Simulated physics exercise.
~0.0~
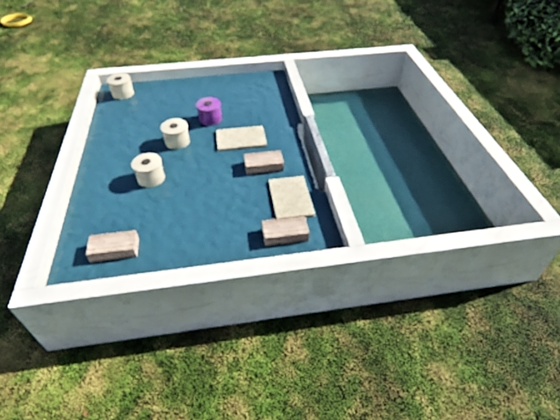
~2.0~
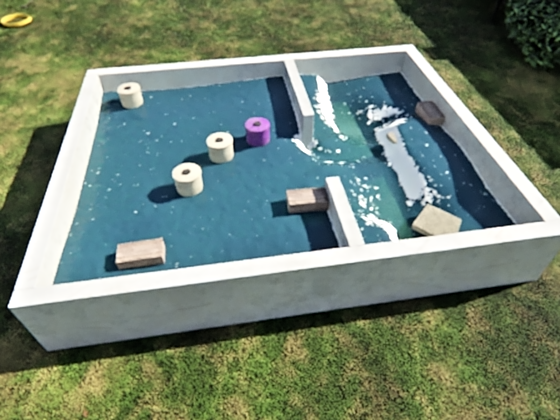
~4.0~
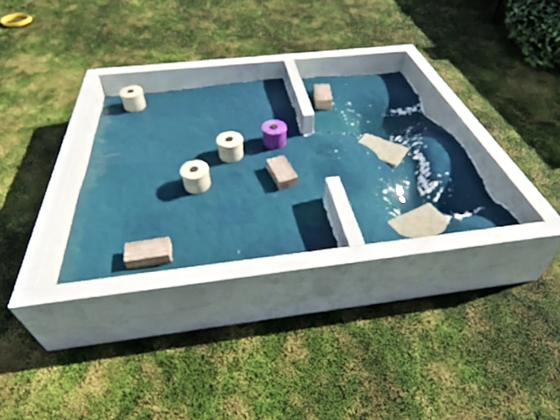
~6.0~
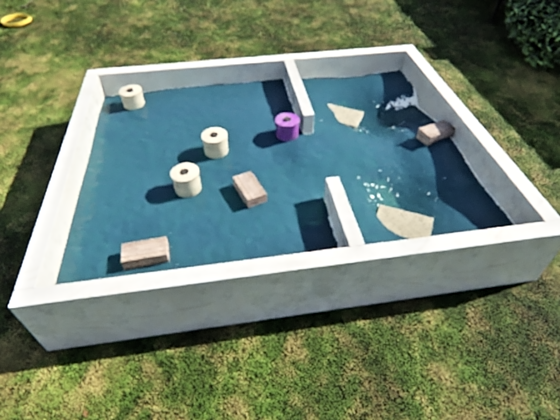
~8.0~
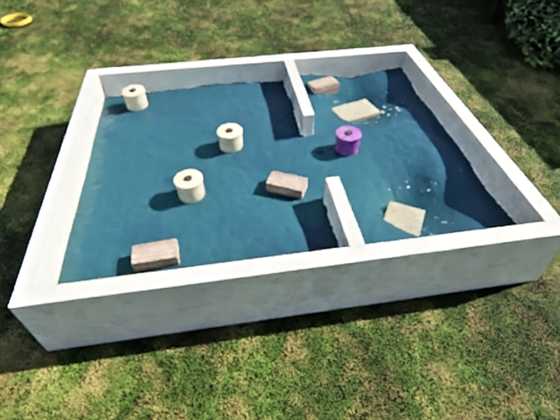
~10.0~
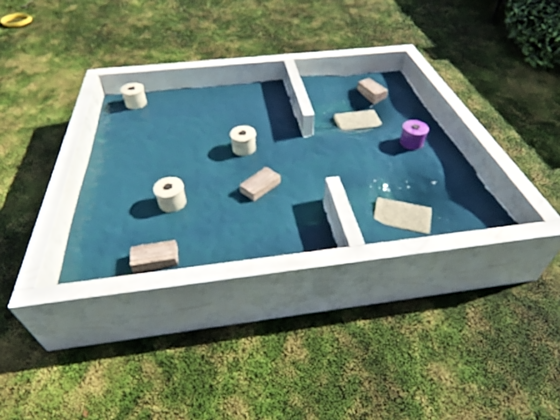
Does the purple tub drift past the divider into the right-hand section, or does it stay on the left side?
It drifts past the divider. The purple tub floats through the gap and ends up well inside the right-hand section.
Walled garden basin with water rushing right through a divider gap, sweeping slabs and a block across before a purple tub follows.
